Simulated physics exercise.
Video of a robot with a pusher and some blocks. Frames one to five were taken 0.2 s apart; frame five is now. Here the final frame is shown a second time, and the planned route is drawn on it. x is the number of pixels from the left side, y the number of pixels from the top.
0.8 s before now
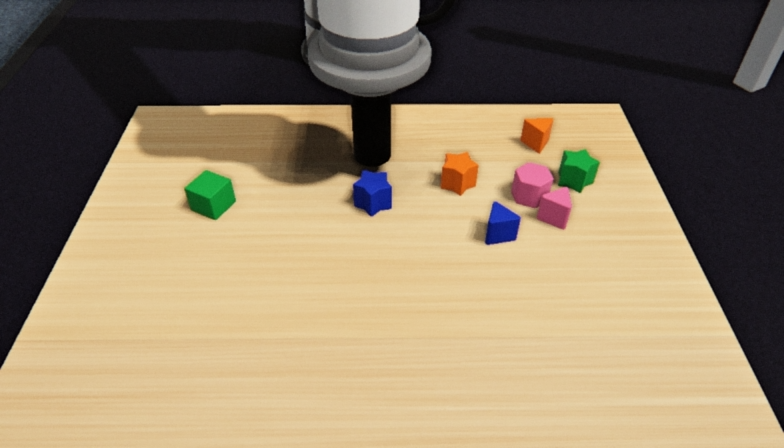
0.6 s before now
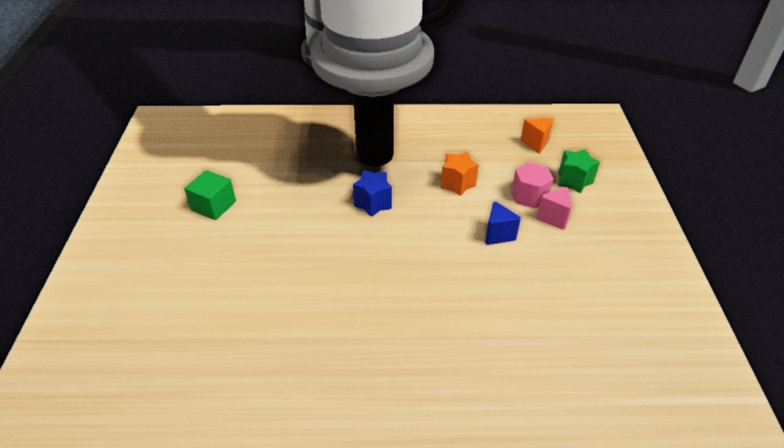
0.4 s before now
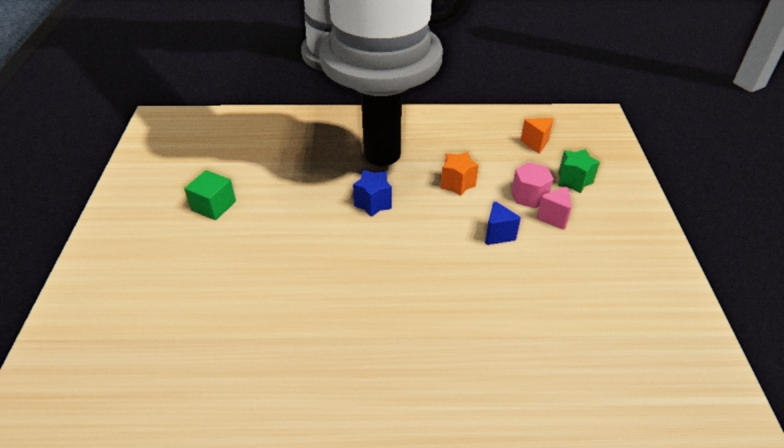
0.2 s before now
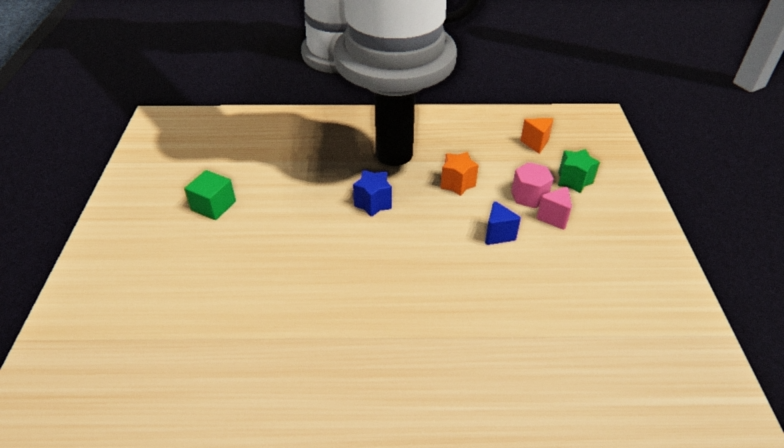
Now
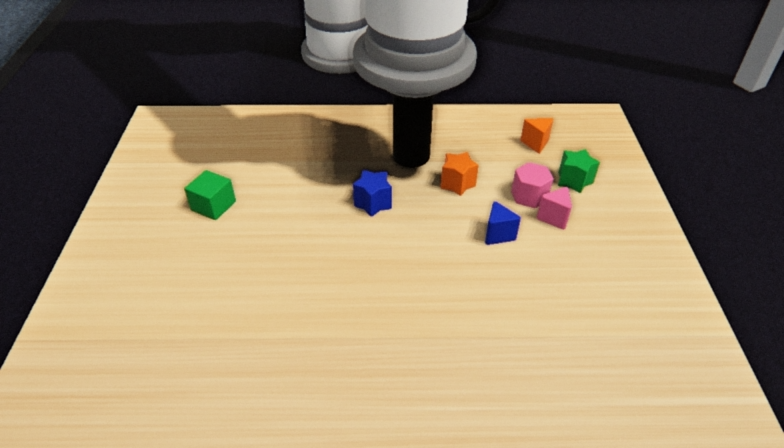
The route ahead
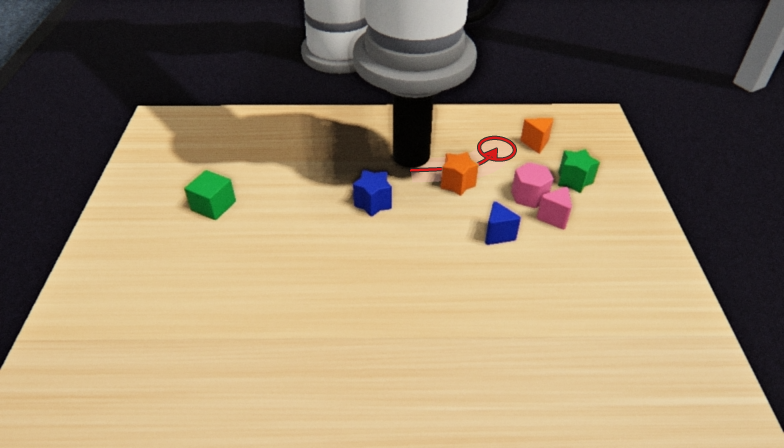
A robot arm's black pusher slides slowly a short way to the right near the far edge of a pale wooden table, seen from a fixed, raised view facing the arm. A green cube lies at left, a blue star near the middle, and orange, pink, green and blue blocks are grouped at right. The pusher moves from behind the blue star towards the orange star, touching nothing, while every block stays still.
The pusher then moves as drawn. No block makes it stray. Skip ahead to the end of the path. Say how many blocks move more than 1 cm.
Only one of them.
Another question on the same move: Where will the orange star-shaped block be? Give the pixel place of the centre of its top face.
It should be at (481, 165) by then.
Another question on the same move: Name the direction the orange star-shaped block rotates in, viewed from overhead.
The orange star-shaped block rotates clockwise.
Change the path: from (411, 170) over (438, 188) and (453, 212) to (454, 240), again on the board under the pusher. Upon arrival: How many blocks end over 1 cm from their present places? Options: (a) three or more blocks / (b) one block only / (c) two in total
b
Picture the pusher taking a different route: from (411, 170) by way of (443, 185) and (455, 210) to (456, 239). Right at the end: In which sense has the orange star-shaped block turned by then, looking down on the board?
Verdict: Counterclockwise.
Drawn move, from (411, 170) over (445, 169) and (478, 164) to (497, 149).
What follows on the original path. One third of the way, pusher at (447, 155); orange star-shaped block at (470, 163), turned 40° clockwise.
Two thirds of the way, pusher at (481, 150); orange star-shaped block at (481, 165), turned 70° clockwise.
At the end, pusher at (499, 135); orange star-shaped block at (481, 165), turned 70° clockwise; orange triangular block still.
